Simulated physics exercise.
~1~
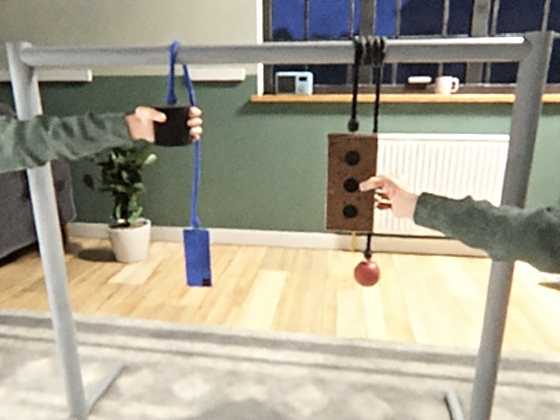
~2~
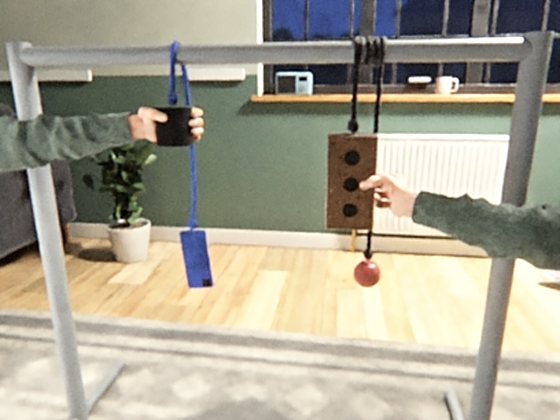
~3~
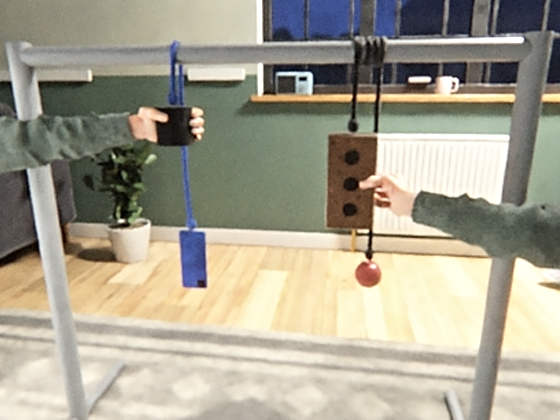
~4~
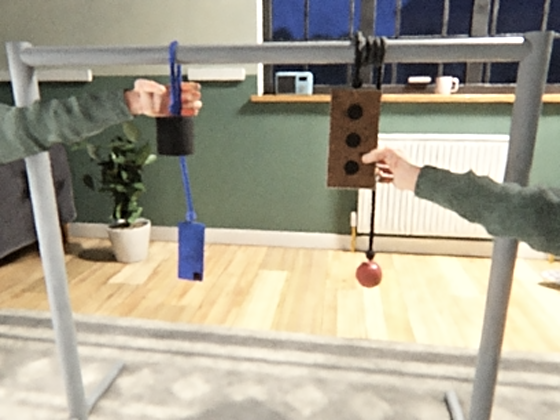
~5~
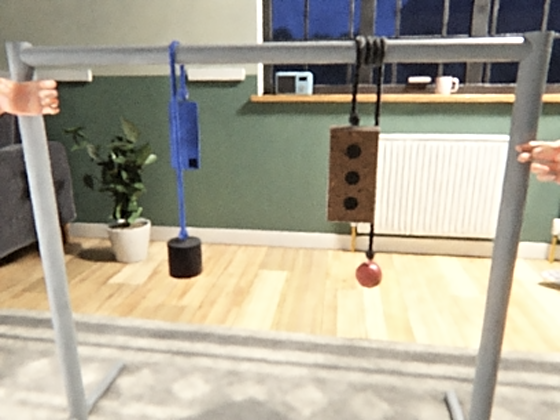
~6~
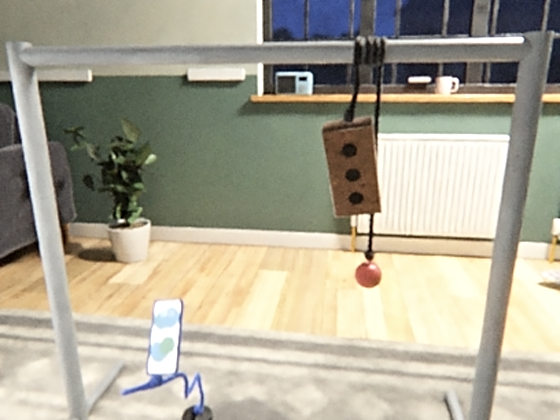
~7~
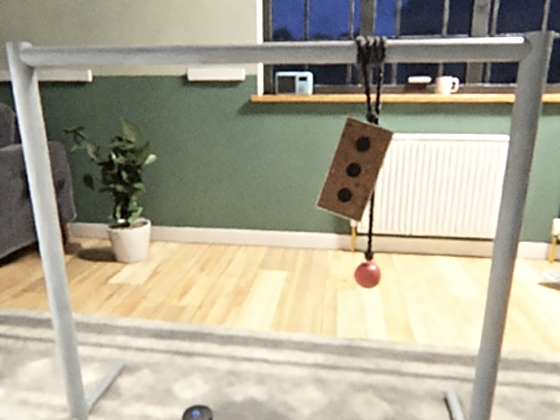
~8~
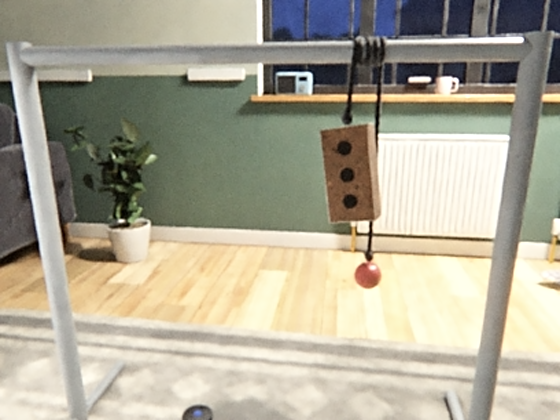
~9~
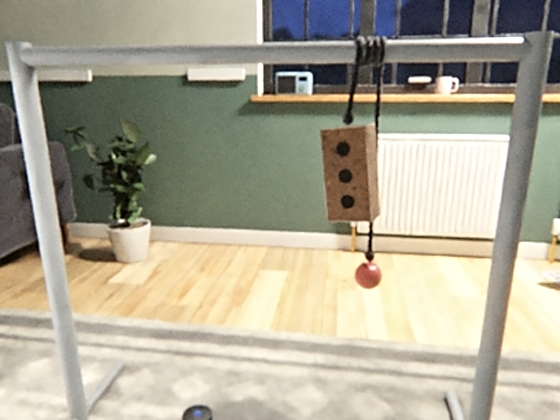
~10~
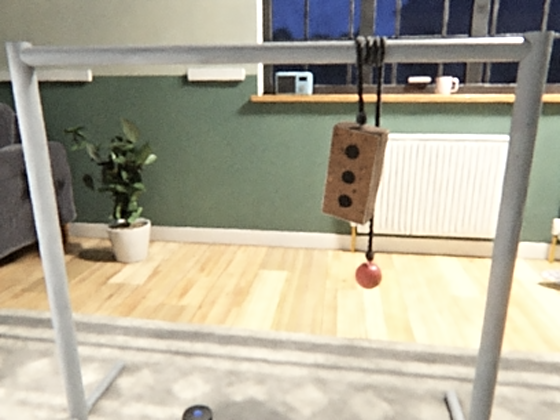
Two hands let go of a black cylinder and a brown block hanging from ropes on a grey rail; the cylinder dropped to the floor, pulling its blue rope and phone down, while the block stayed hanging, twisting gently above a red apple.
